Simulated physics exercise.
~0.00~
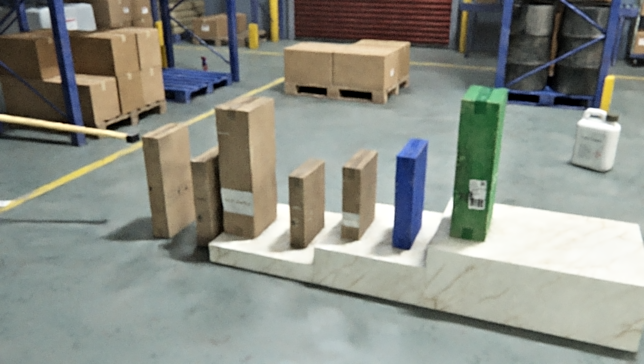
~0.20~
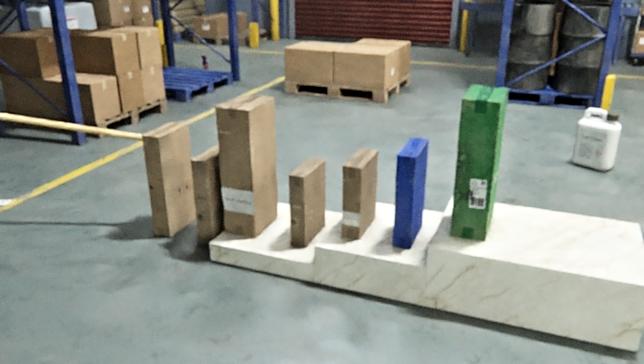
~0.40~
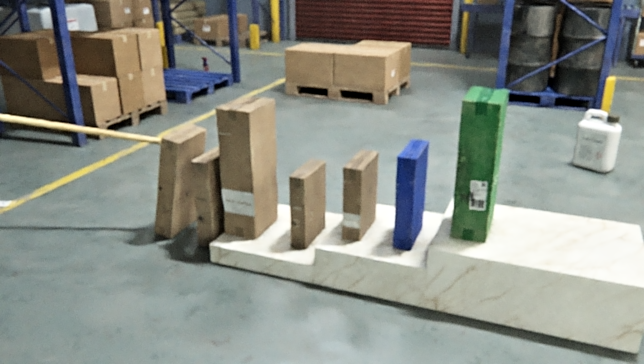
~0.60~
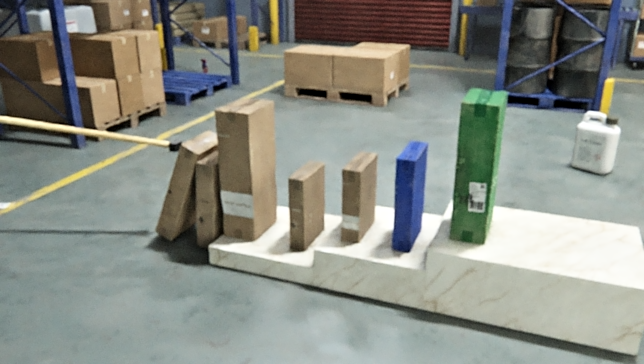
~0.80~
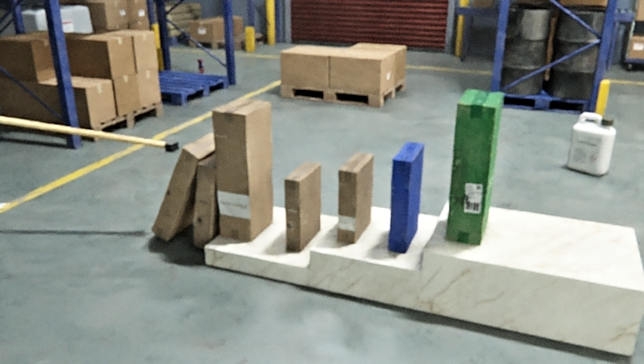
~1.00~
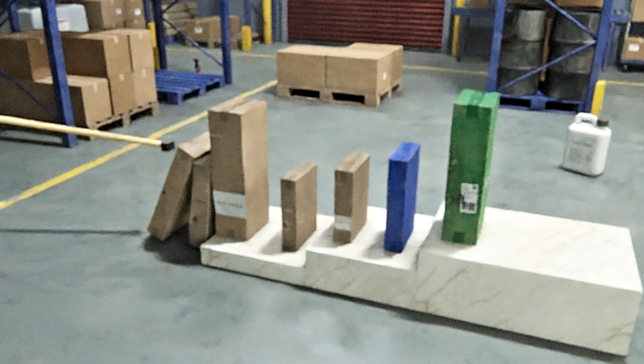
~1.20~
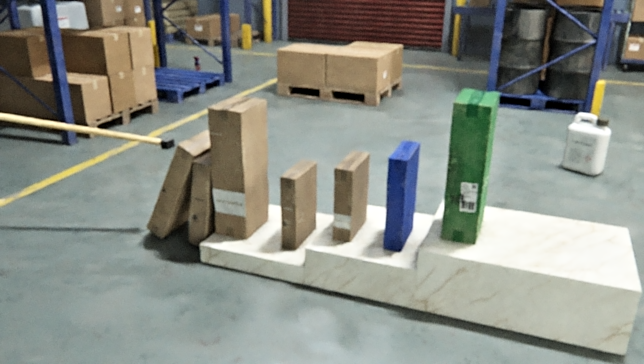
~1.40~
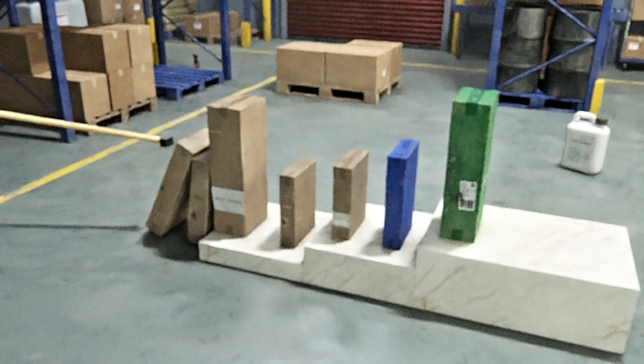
In a warehouse with stacked boxes, blue racking and a red shutter behind, seven upright cartons of differing sizes stand in a row, some on the floor at left and the rest on pale marbled steps rising to the right. A yellow pole reaches in from the left and pushes the top of the first brown carton. The carton tips rightward and comes to lean against its shorter neighbour, while the pole stops just short of the tall brown one. Nothing further topples. The first carton stays propped at a slant, and the others, including the blue and green ones, remain standing.
